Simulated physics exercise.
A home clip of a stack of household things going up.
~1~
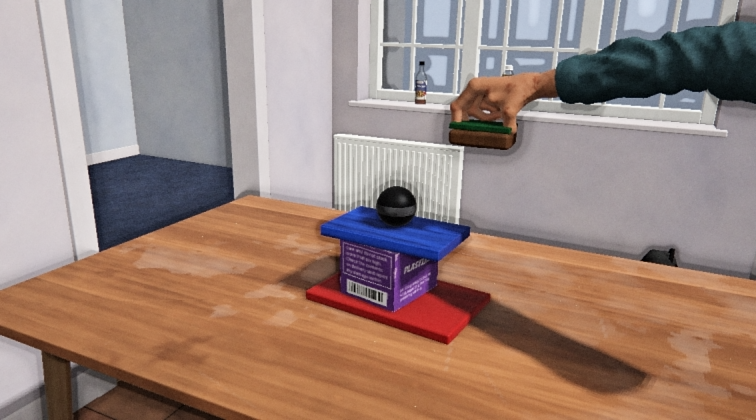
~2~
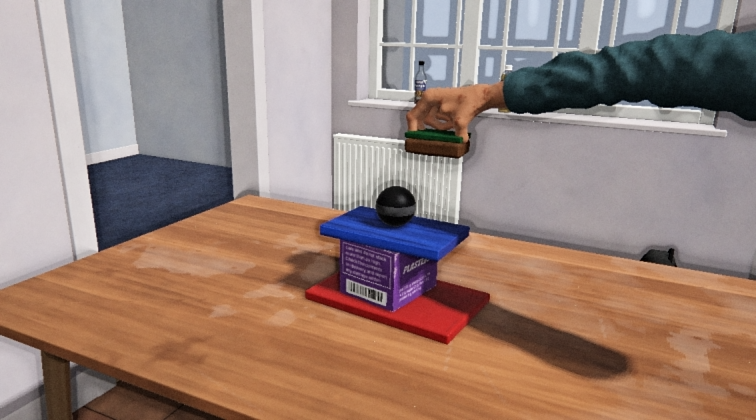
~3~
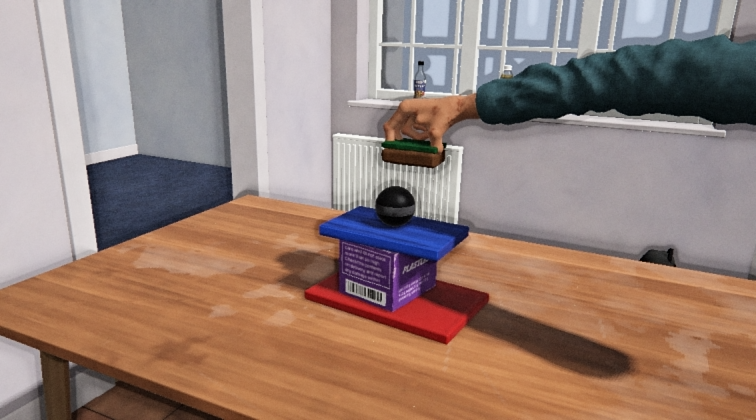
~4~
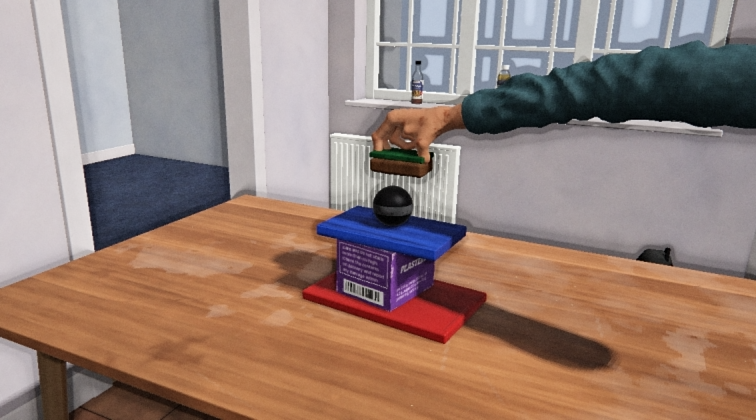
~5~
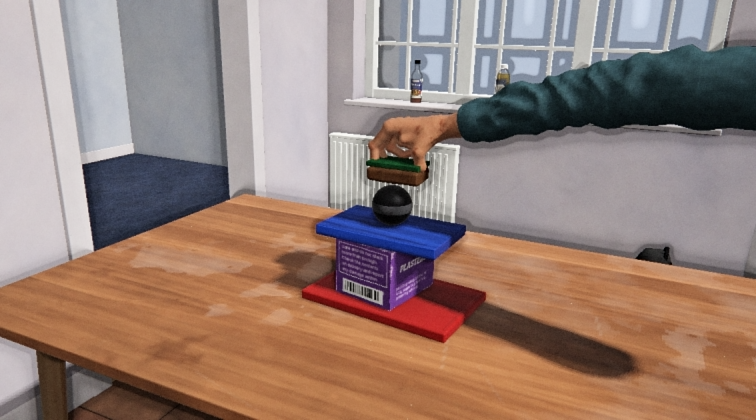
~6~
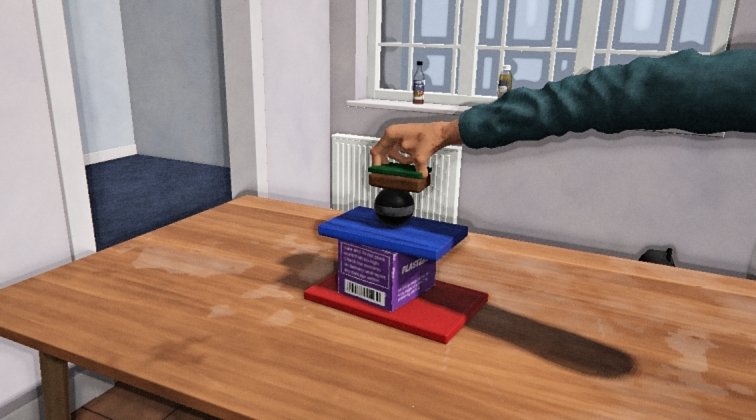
A hand lowers a green-topped brown sponge leftward onto a black ball atop a stack.
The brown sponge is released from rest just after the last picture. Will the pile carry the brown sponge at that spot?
As it turns out, it loses its balance.
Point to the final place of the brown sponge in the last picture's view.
Near (447, 225).
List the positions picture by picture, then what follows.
The first frame shows on its way; brown sponge (483, 134); purple box (390, 262).
The second frame shows on its way; brown sponge (438, 143); blue board (395, 231).
The third frame shows on its way; brown sponge (414, 153); purple box (389, 262).
The fourth frame shows on its way; brown sponge (402, 162); blue board (392, 230).
The fifth frame shows on its way; brown sponge (398, 171); purple box (386, 261).
The sixth frame shows set down, still held; brown sponge (400, 177); blue board (393, 231).
Then, 0.30 s on from there, brown sponge turned 41° from how it was put near (412, 185).
Then, 0.40 s on from there, brown sponge now fallen.
Then, 0.70 s on from there, things are still on the move.
Then, 1.00 s on from there, nothing new.
In the end, fallen, brown sponge; the other 4 unmoved. At the end, from the last picture's camera, brown sponge near (447, 225). The pile comes apart.
